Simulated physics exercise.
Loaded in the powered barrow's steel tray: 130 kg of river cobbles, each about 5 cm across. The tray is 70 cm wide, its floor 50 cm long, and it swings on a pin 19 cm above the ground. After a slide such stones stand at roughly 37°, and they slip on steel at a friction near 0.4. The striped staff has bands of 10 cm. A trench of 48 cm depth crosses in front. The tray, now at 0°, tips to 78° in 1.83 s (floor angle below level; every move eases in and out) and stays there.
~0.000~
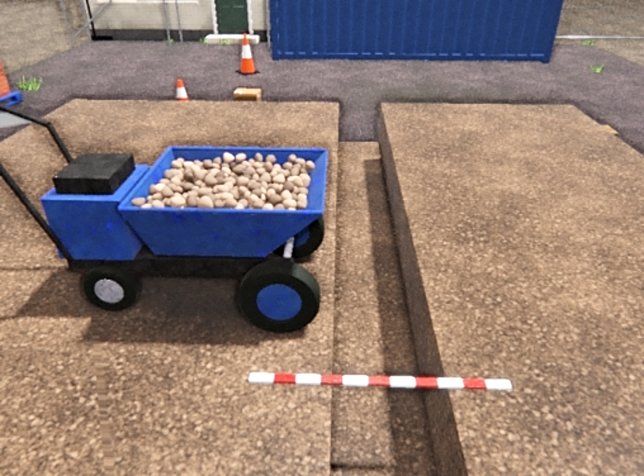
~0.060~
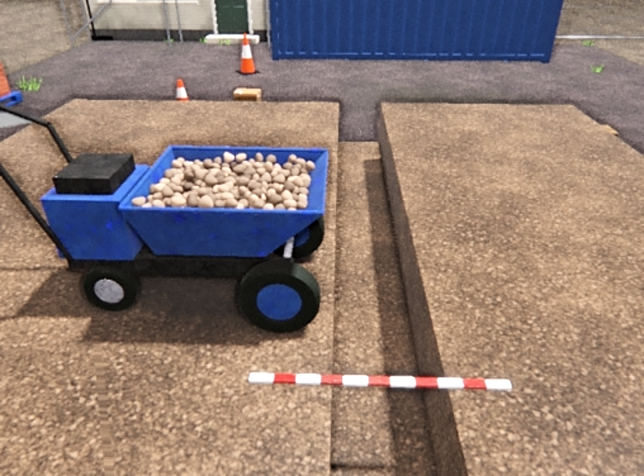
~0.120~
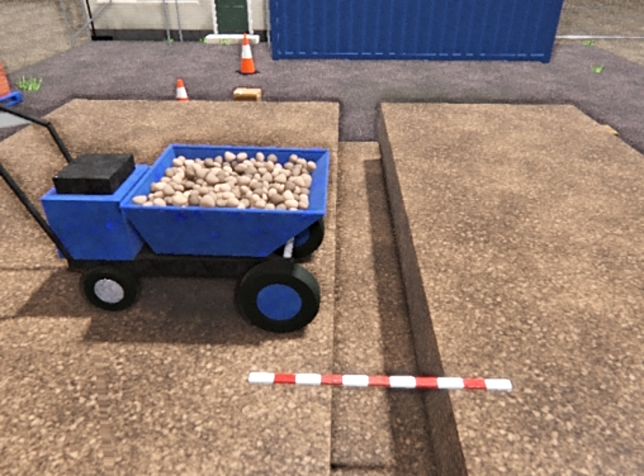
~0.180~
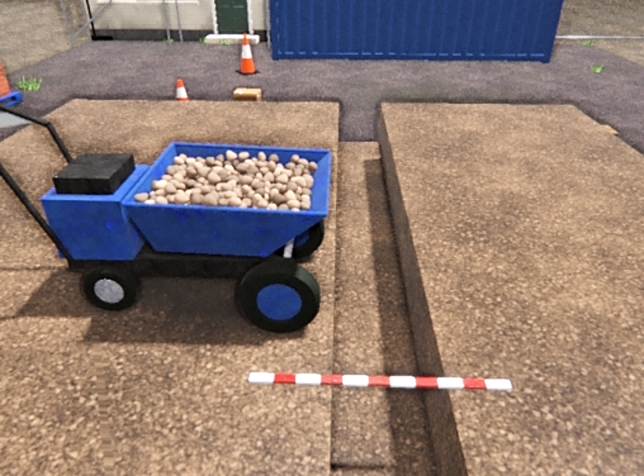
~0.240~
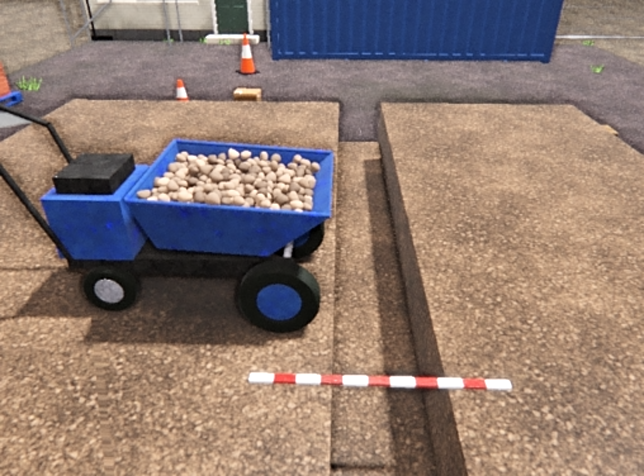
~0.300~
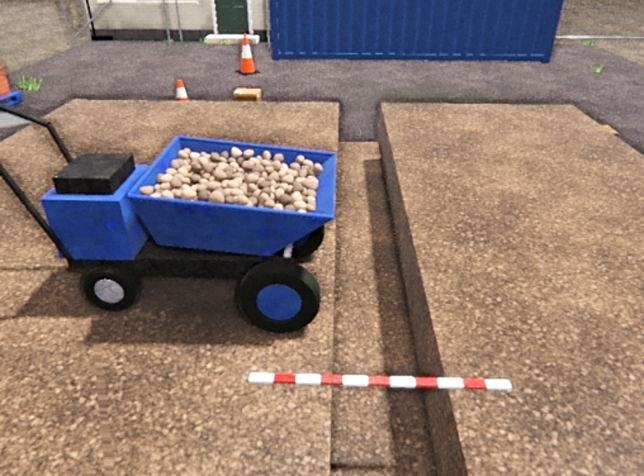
In this clip, a blue powered barrow loaded with rounded stones stands beside a trench with a red-and-white striped staff across it, and its tray tilts slightly toward the right, the stones shifting a little with it.
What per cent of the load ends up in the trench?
Some 80 per cent of it.
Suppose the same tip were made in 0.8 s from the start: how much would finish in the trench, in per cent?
Then about 70 per cent.
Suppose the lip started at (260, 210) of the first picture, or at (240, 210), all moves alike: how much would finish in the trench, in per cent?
Near 100 per cent from the first place, 100 from the second.
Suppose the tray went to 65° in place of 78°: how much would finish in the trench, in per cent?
Then about 70 per cent.
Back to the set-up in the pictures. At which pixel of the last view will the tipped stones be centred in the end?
Their middle is at about (396, 350).
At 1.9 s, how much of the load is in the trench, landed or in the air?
About 70 per cent by then.
After 1.4 s the floor is at 66°; 94 % in the tray, 6 % in the trench; the foremost stones are at (419, 310).
After 1.9 s the floor is at 78°; 12 % in the tray, 68 % in the trench, 19 % past the trench; the foremost stones are at (519, 286).
After 2.3 s the floor is at 78°; 0 % in the tray, 80 % in the trench, 20 % past the trench; the foremost stones are at (553, 281).
After 4.2 s the floor is at 78°; 0 % in the tray, 80 % in the trench, 20 % past the trench; the foremost stones are at (562, 284).
